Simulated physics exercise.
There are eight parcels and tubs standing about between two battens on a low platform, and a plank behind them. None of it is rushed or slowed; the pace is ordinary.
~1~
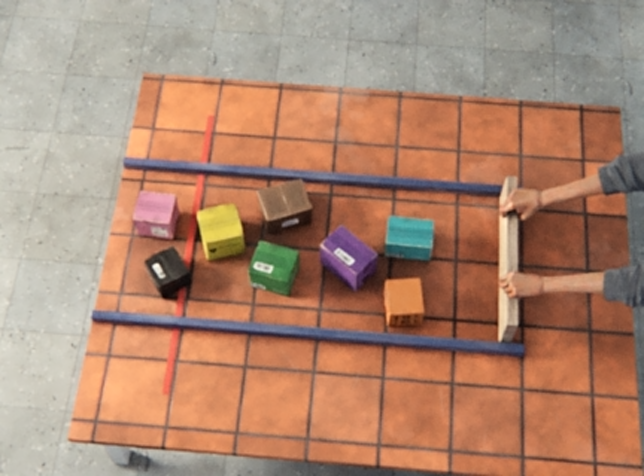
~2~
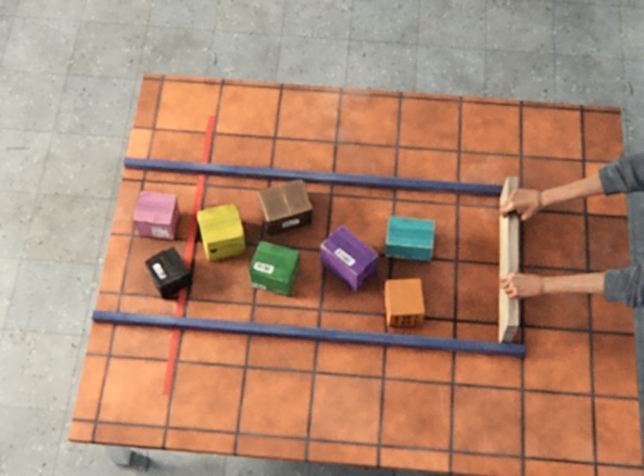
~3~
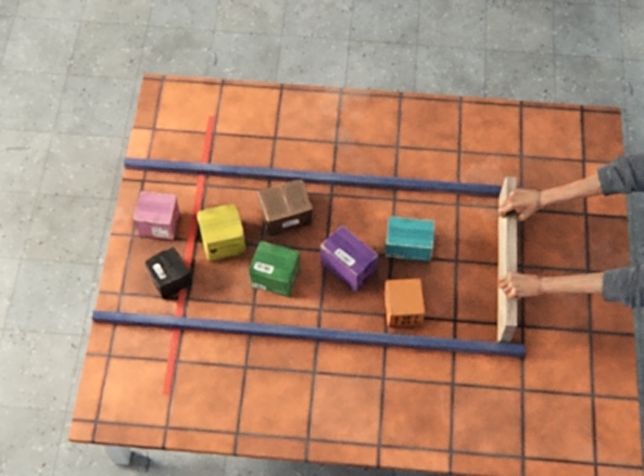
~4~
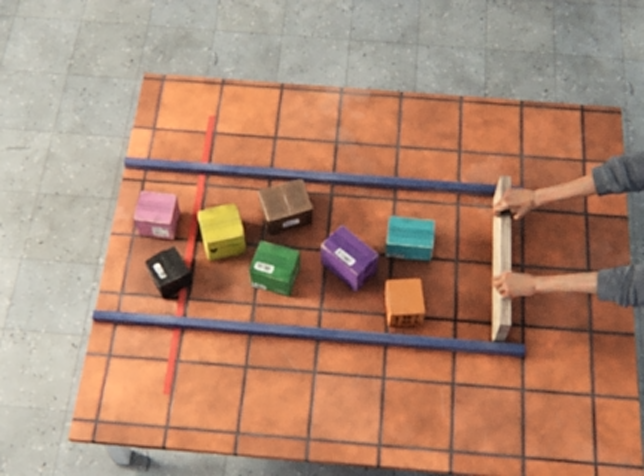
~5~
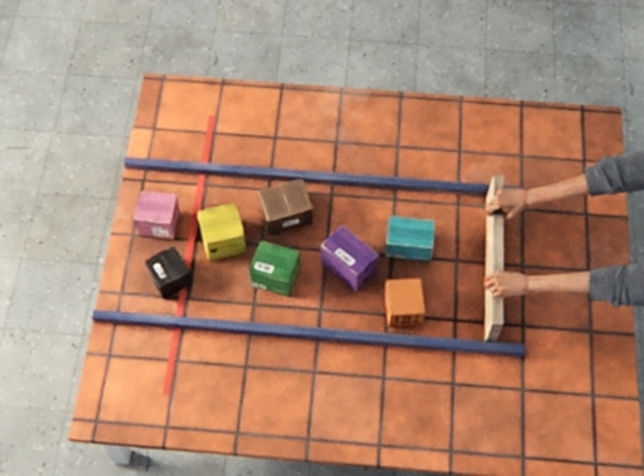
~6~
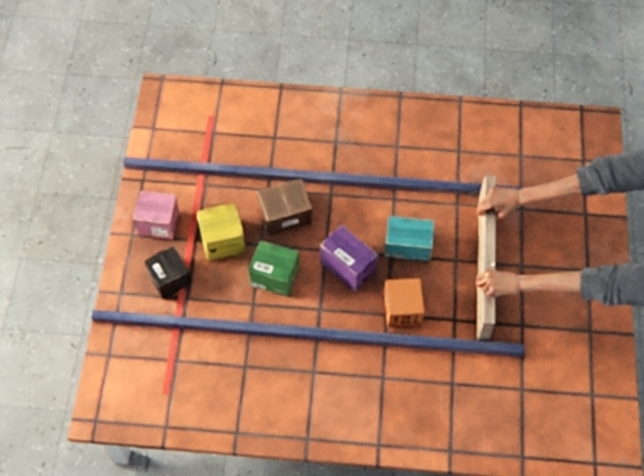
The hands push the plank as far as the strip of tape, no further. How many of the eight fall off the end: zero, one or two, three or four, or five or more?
Just one or two fall.
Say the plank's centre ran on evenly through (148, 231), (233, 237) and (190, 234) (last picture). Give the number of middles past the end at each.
In order of the places given, that's 5, 0 and 2.
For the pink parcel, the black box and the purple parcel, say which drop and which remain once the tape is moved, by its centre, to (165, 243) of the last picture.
The pink parcel does not stay; as for the black box, it does not stay; and the purple parcel remains in place.
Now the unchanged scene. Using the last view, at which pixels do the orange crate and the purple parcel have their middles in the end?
The orange crate ends up near (165, 282), and the purple parcel near (163, 244).
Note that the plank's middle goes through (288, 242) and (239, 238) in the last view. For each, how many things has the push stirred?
I get 6 at the one place and 8 at the other.
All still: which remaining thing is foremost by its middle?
That would be the yellow box.
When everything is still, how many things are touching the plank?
Count: 3.
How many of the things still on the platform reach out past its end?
The answer comes to 2.
Early on, none off yet; pink parcel at rest near (157, 215); black box at rest near (168, 272); yellow box at rest near (221, 232).
A while later, none off yet; pink parcel at rest near (157, 215); black box at rest near (168, 272); yellow box travelled a little near (208, 232).
Finally, the number that fall off is one or two; lost, black box and pink parcel.
